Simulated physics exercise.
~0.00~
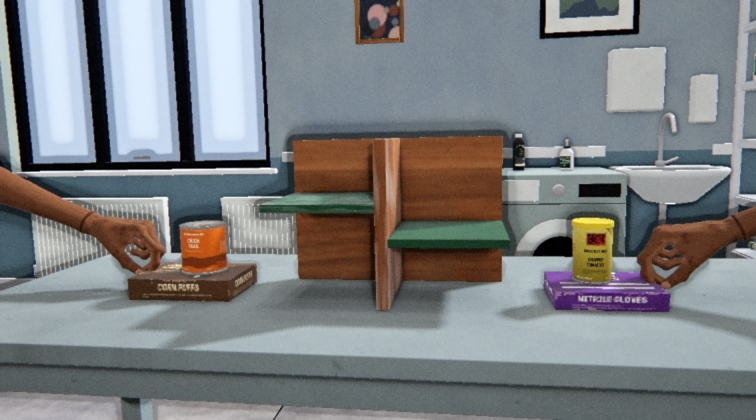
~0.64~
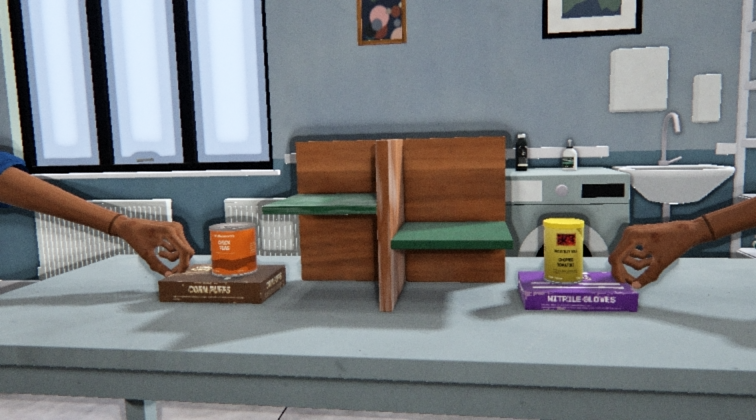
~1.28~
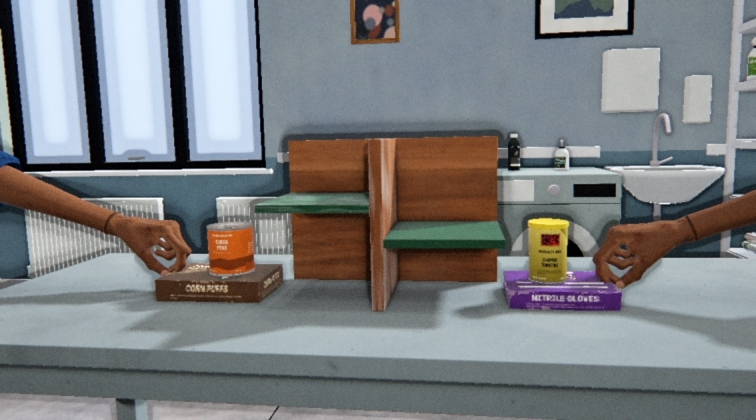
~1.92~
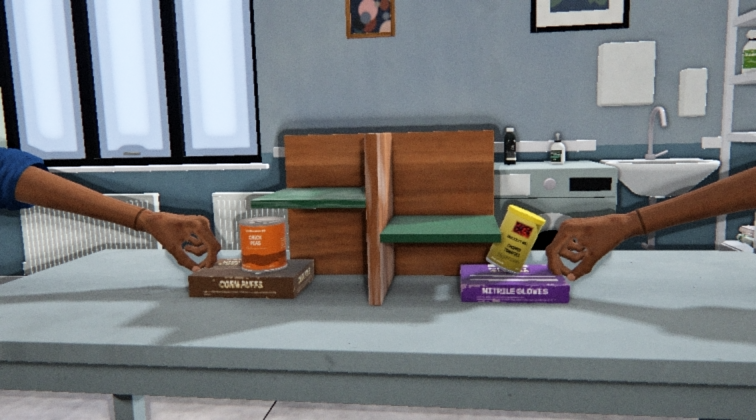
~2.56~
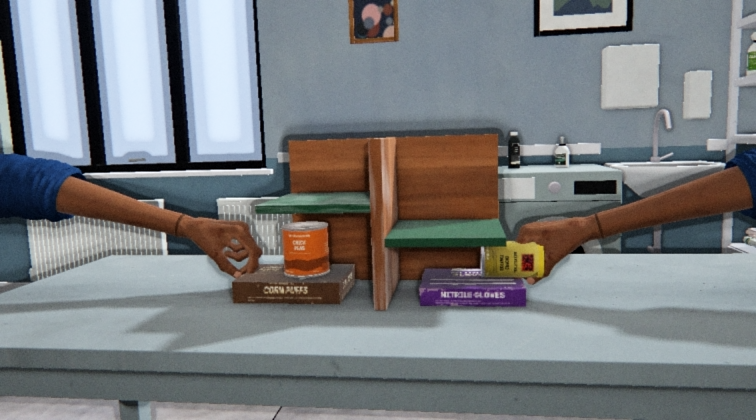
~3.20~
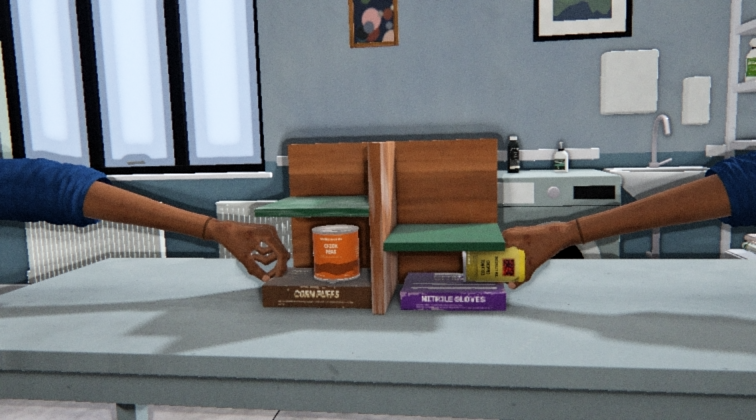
Two hands push boxes inward; the orange can slides under, the yellow tin topples.
